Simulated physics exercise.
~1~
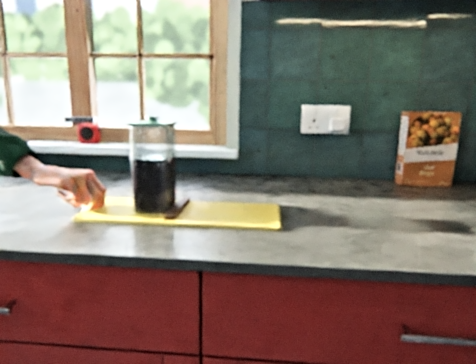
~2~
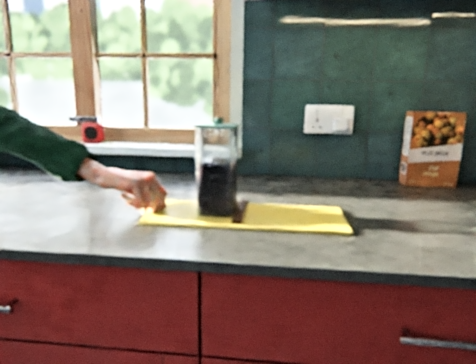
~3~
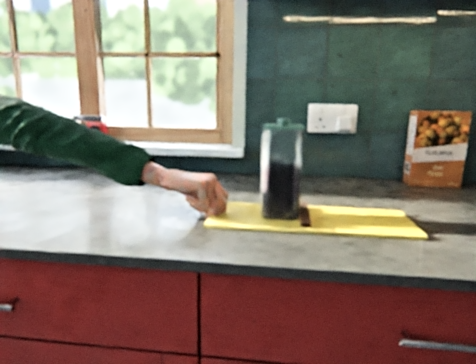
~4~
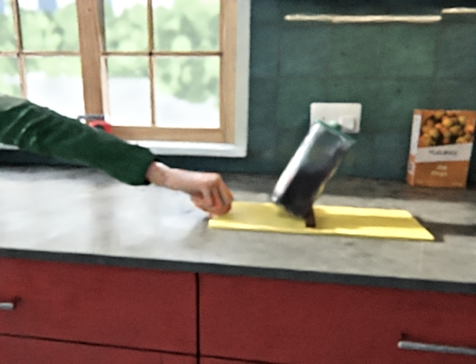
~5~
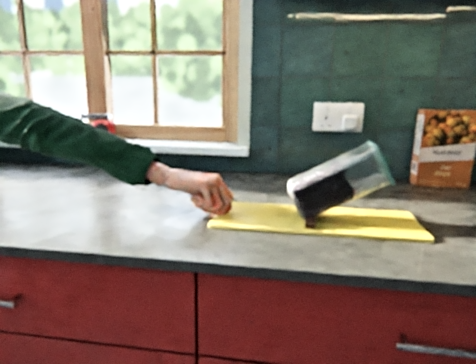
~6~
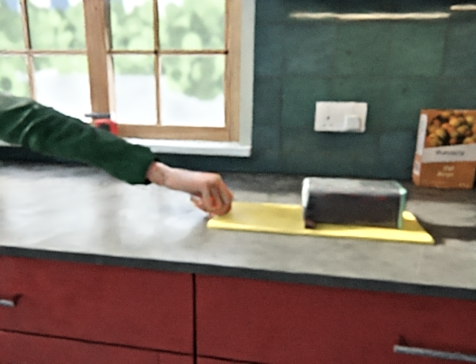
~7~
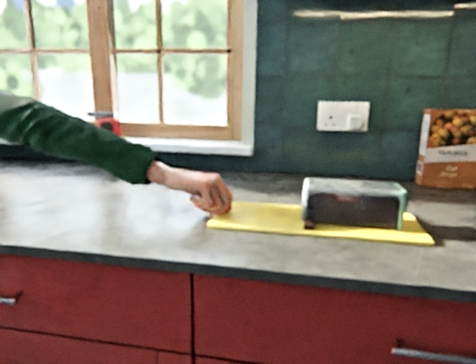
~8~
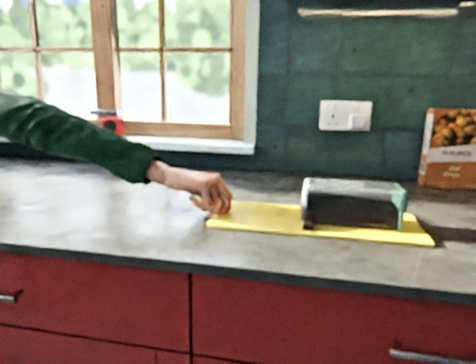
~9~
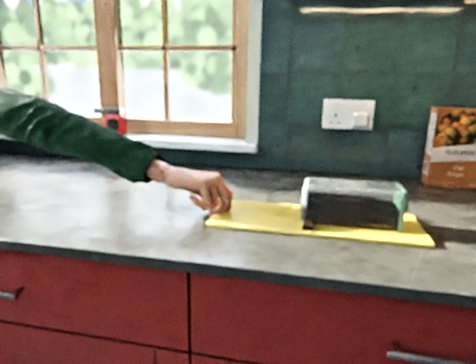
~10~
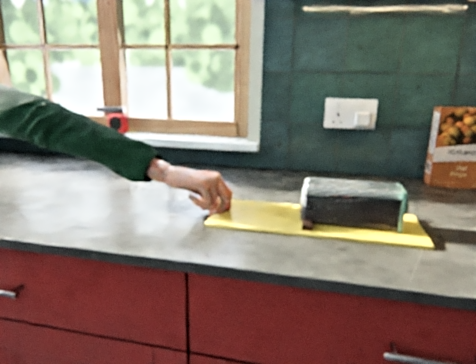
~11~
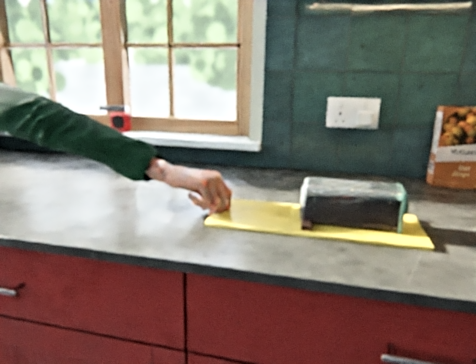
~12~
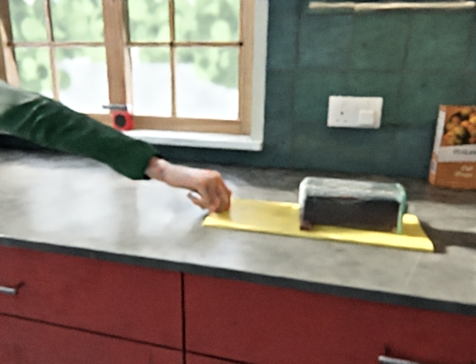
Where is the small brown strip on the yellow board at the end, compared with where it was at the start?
It starts below the right part of the window and ends farther right along the counter, past the window and just left of below the wall socket.
Hand in a green sleeve sliding a yellow board right along a counter, the canister of dark liquid toppling rightward onto its side.
